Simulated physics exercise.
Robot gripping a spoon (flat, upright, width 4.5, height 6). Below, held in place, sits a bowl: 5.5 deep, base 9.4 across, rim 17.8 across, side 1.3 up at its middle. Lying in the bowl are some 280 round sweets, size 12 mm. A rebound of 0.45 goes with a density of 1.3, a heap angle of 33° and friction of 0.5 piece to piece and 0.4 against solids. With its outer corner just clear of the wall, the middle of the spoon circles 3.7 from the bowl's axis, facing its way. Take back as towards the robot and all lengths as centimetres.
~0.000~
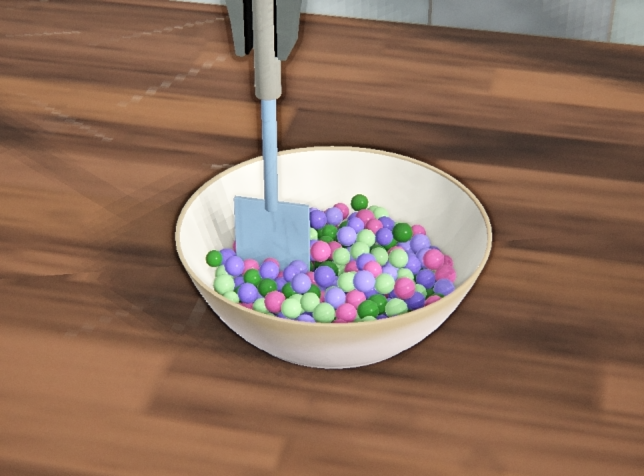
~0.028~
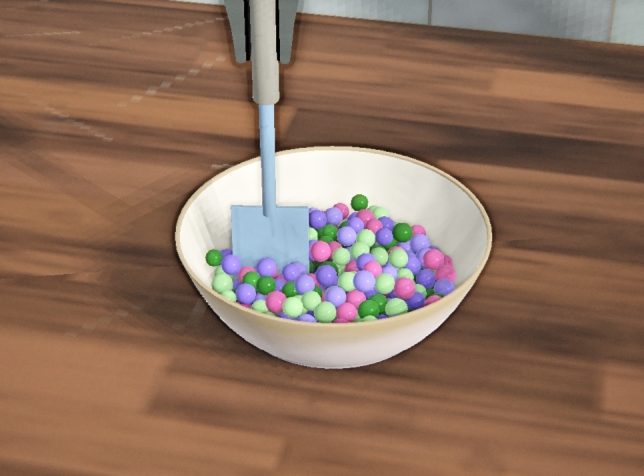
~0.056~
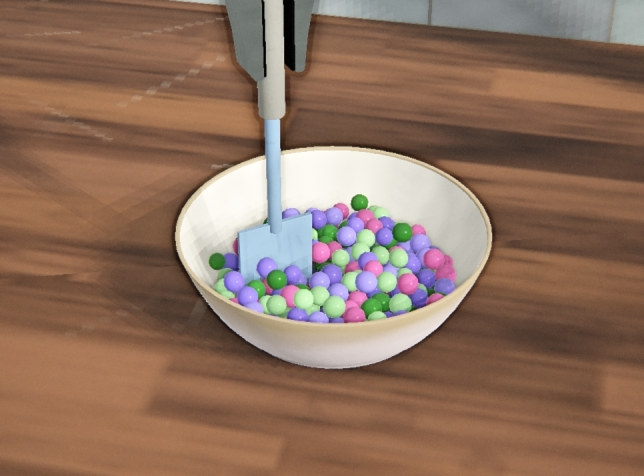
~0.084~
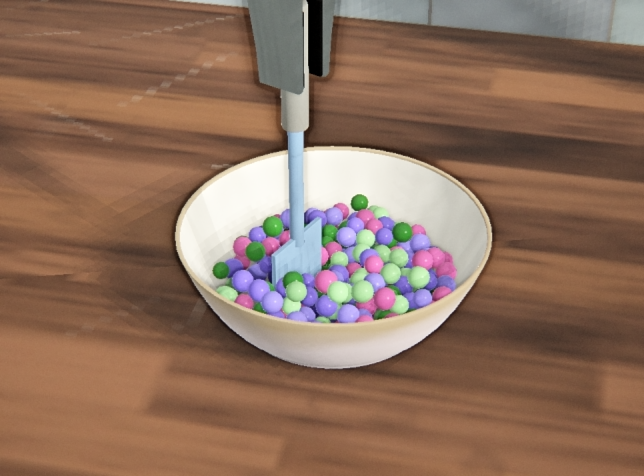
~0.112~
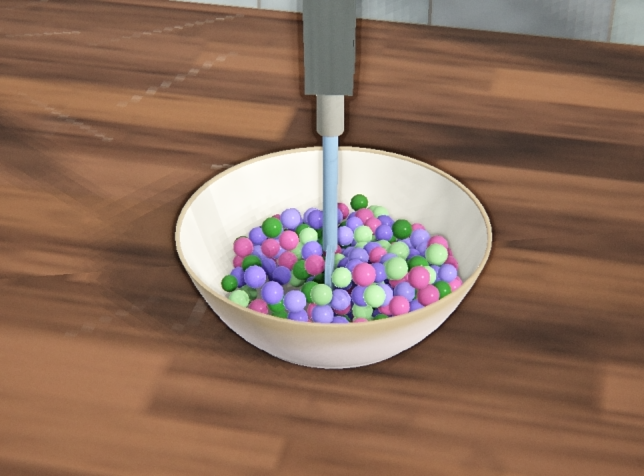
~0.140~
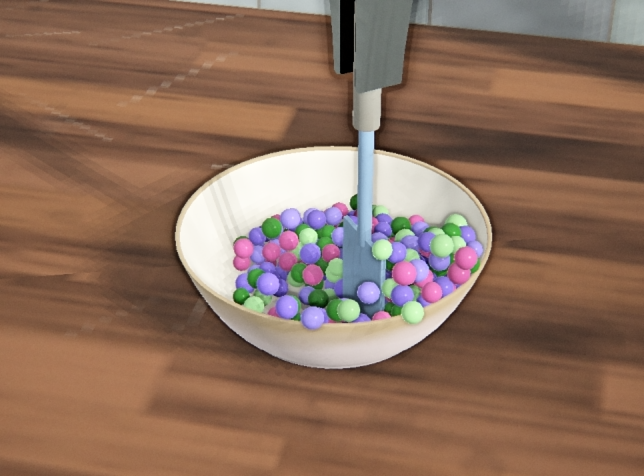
On a wooden countertop, a robot gripper sweeps a pale blue spoon rightward through colourful round sweets in a cream bowl, turning it.
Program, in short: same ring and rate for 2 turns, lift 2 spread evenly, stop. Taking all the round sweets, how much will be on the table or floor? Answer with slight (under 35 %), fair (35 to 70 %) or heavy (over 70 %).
Fair.
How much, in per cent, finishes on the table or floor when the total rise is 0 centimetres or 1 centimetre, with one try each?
First try about 55 per cent, second about 50 per cent.
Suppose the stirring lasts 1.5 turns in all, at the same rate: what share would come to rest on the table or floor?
It would be around 40 per cent.
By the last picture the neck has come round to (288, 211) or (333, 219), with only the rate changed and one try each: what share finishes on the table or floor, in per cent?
Near 10 per cent for the first, near 30 per cent for the second.
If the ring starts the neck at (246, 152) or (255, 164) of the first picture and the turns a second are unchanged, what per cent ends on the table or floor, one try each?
First try about 30 per cent, second try about 45 per cent.
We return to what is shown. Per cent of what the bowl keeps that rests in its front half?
About 50 %.
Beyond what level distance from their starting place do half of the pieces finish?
About 10 centimetres.
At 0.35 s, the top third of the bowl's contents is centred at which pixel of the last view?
Centre of upper third: Approx. (238, 234) px.
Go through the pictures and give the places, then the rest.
The spoon neck at (271, 179), 0° round; upper third of the load around (345, 261), from x 215 to 445, top at y 205; 282 in the bowl, in the first picture.
The spoon neck at (269, 185), 11° round; upper third of the load around (345, 265), from x 215 to 445, top at y 205, in the second picture.
The spoon neck at (274, 200), 39° round; upper third of the load around (338, 279), from x 215 to 445, top at y 205, in the third picture.
The spoon neck at (297, 214), 69° round; upper third of the load around (347, 292), from x 220 to 445, top at y 205, in the fourth picture.
The spoon neck at (330, 219), 99° round; upper third of the load around (374, 286), from x 230 to 450, top at y 205; 281 in the bowl, 1 in flight or on the tool, in the fifth picture.
The spoon neck at (365, 213), 130° round; upper third of the load around (402, 267), from x 240 to 475, top at y 205; 276 in the bowl, 6 in flight or on the tool, in the sixth picture.
After 0.35 s, 357° round, highest piece 10 above the table; 182 in the bowl, 55 on the table or floor, 45 in flight or on the tool.
After 0.56 s, 225° round, highest piece 6 above the table; 161 in the bowl, 117 on the table or floor, 4 in flight or on the tool.
After 0.87 s, 0° round, highest piece 4 above the table; 160 in the bowl, 122 on the table or floor.
After 1.57 s, 0° round, highest piece 4 above the table; 160 in the bowl, 122 on the table or floor.
In the end, 160 in the bowl, 122 on the table or floor. That is 43 % on the table or floor.
